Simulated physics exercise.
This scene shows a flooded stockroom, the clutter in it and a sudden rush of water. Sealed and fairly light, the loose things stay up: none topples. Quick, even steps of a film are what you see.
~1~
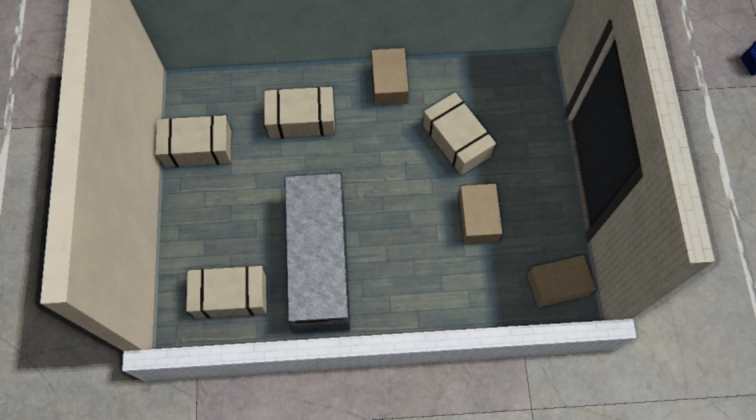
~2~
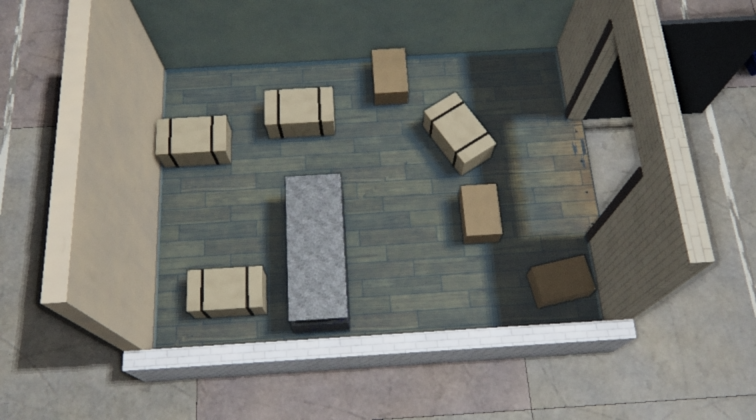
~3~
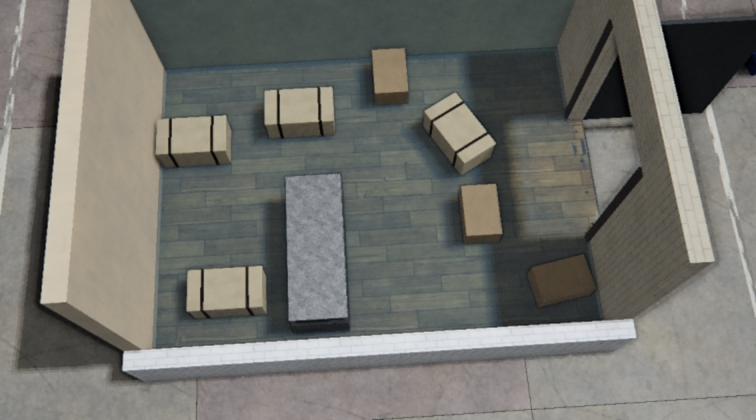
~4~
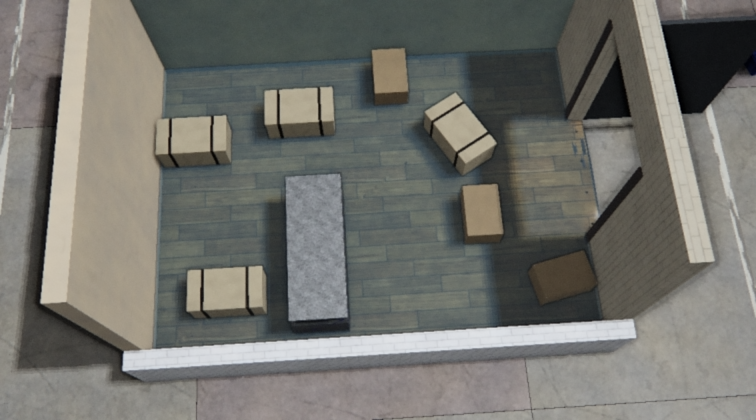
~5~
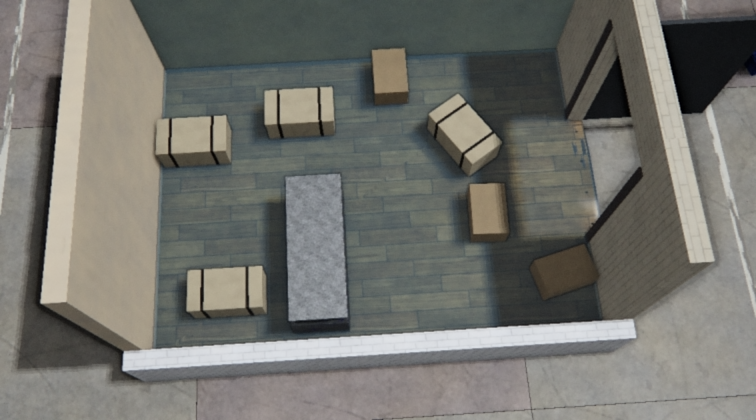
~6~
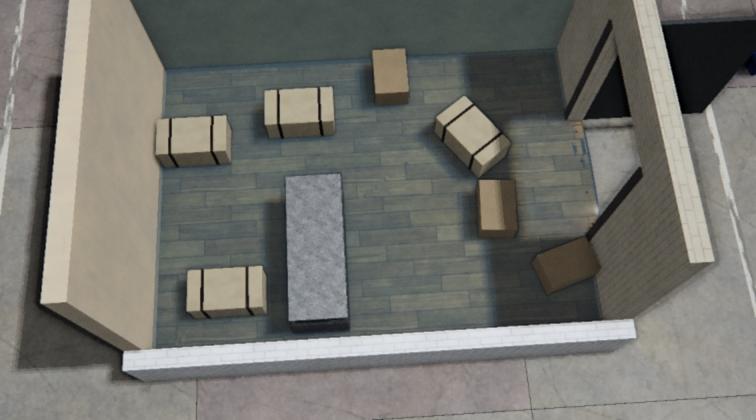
A few boxes on the right side of the flooded stockroom drifted slightly and turned a little after the dark panel in the right wall opened, while the other boxes and the long grey block stayed still.
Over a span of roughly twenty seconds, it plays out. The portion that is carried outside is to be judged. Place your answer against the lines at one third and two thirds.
It sits at or past the two-thirds line.
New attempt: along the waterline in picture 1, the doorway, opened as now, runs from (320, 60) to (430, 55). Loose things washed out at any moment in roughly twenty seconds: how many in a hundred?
That comes to 70 per cent of the things.
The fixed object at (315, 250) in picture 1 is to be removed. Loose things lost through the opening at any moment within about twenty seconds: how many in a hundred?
It comes out close to 60 percent.
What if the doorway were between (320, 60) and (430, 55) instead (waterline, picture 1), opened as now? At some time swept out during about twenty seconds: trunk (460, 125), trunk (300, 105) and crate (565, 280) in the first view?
First lost, second lost, third trapped.
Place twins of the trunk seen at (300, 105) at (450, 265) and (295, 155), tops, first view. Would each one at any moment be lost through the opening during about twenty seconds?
In order, the first is escaping and the second is never leaving.
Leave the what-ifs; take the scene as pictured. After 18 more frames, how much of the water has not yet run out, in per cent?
68 %.
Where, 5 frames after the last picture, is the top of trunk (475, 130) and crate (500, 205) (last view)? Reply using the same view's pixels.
Estimated positions: (522, 128) and (554, 188), approximately.
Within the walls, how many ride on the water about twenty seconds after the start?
2 in total.
A moment on, 0 of 7 are out; 7 afloat.
Next, 3 of 7 are out; 4 afloat.
Later, 5 of 7 are out; 2 afloat.
In the end, 5 of 7 are out; 2 afloat.
